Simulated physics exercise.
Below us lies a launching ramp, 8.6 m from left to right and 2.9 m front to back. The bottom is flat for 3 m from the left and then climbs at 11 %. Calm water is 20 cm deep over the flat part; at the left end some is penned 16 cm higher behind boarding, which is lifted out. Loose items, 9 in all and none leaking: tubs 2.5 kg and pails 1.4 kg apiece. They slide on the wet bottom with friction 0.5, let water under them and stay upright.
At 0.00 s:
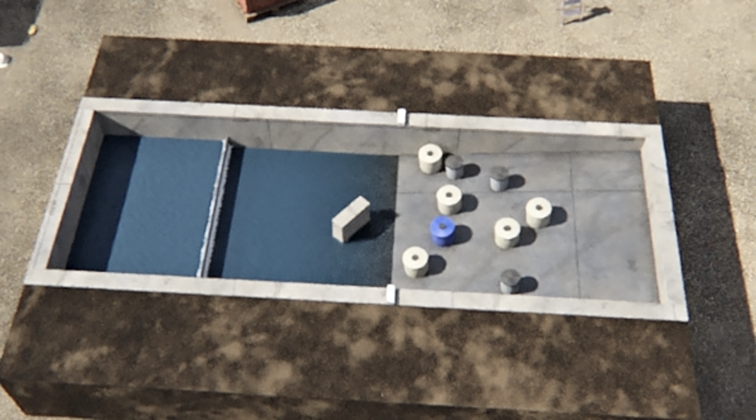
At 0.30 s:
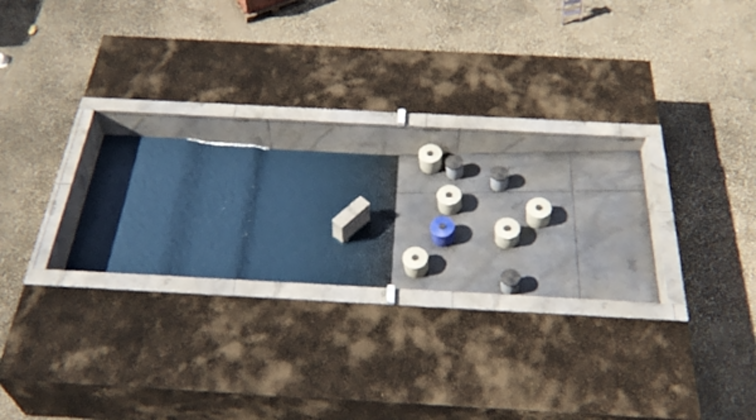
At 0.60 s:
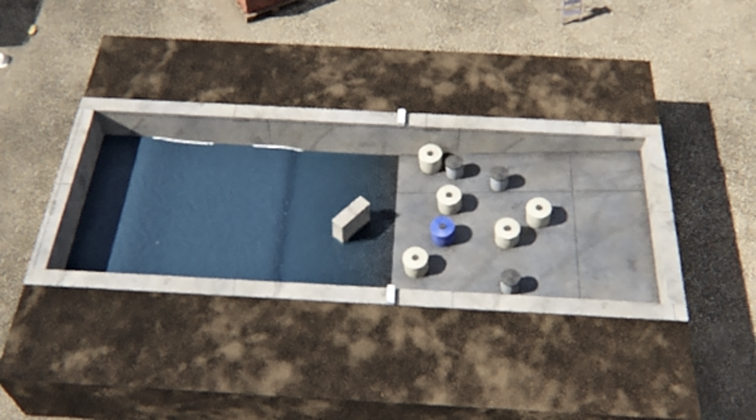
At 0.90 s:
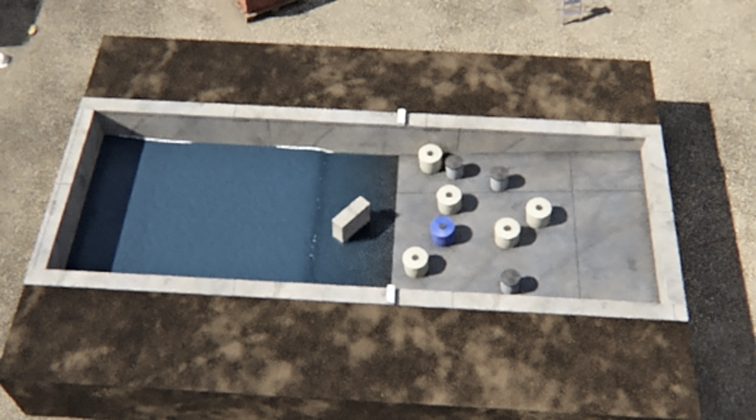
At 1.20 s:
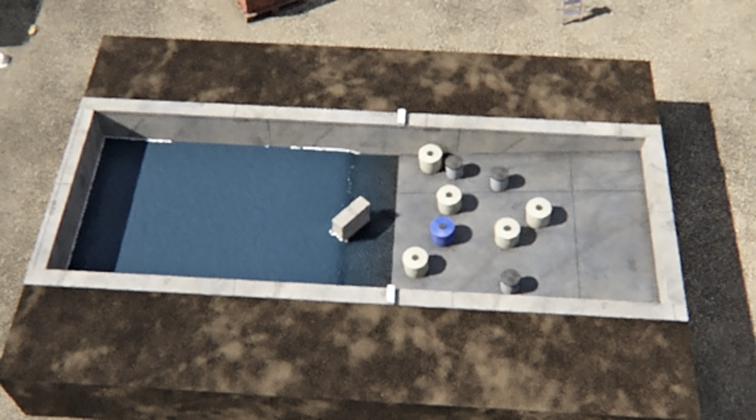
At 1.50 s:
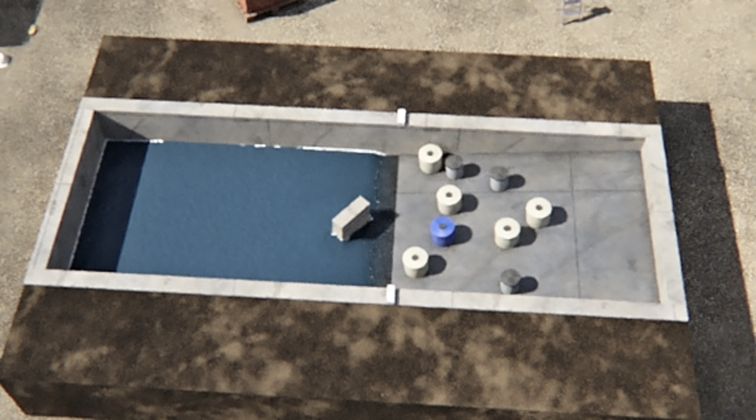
Water in a walled concrete basin spreading rightward past a pale block after a barrier disappears, while scattered tubs and pails stay still.
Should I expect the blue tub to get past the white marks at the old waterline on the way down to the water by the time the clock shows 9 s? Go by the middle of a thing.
Blue tub passes.
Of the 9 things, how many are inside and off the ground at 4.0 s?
At that moment 5.
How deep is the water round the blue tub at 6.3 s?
Roughly 7 cm.
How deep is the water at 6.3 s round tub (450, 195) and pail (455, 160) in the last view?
Roughly 6 and 3 cm.
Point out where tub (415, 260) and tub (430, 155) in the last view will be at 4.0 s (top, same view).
Near (465, 254) and (467, 149).
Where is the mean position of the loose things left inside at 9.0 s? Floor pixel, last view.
Around (396, 236).
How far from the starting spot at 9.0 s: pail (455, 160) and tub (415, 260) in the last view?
In turn: 200 cm, 200 cm.
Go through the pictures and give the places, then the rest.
The blue tub at (444, 227) rests on the ground; 13.4 m2 under water; 0 of 9 have shifted, in the first picture.
The blue tub at (444, 227), on the bottom; 13.4 m2 under water; 0 of 9 have shifted, in the second picture.
The blue tub at (444, 227) rests on the ground; 13.4 m2 under water; 0 of 9 have shifted, in the third picture.
The blue tub at (444, 227), on the bottom; water covers 13.4 m2; 0 of 9 have shifted, in the fourth picture.
The blue tub at (444, 227) rests on the ground; 13.4 m2 under water; 0 of 9 have shifted, in the fifth picture.
The blue tub at (444, 227) rests on the ground; water covers 13.4 m2; 0 of 9 have shifted, in the sixth picture.
After 2.1 s the blue tub is near (444, 227), 0.0 m from its start, aground; 0 of 9 are over the mark; 0 afloat.
After 4.0 s the blue tub is near (477, 235), 0.5 m from its start, afloat; 0 of 9 are over the mark; 5 afloat.
After 6.3 s the blue tub is near (374, 251), 1.1 m from its start, afloat; 4 of 9 are over the mark; 5 afloat.
After 9.0 s the blue tub is near (316, 237), 1.9 m from its start, afloat; 5 of 9 are over the mark; 5 afloat.
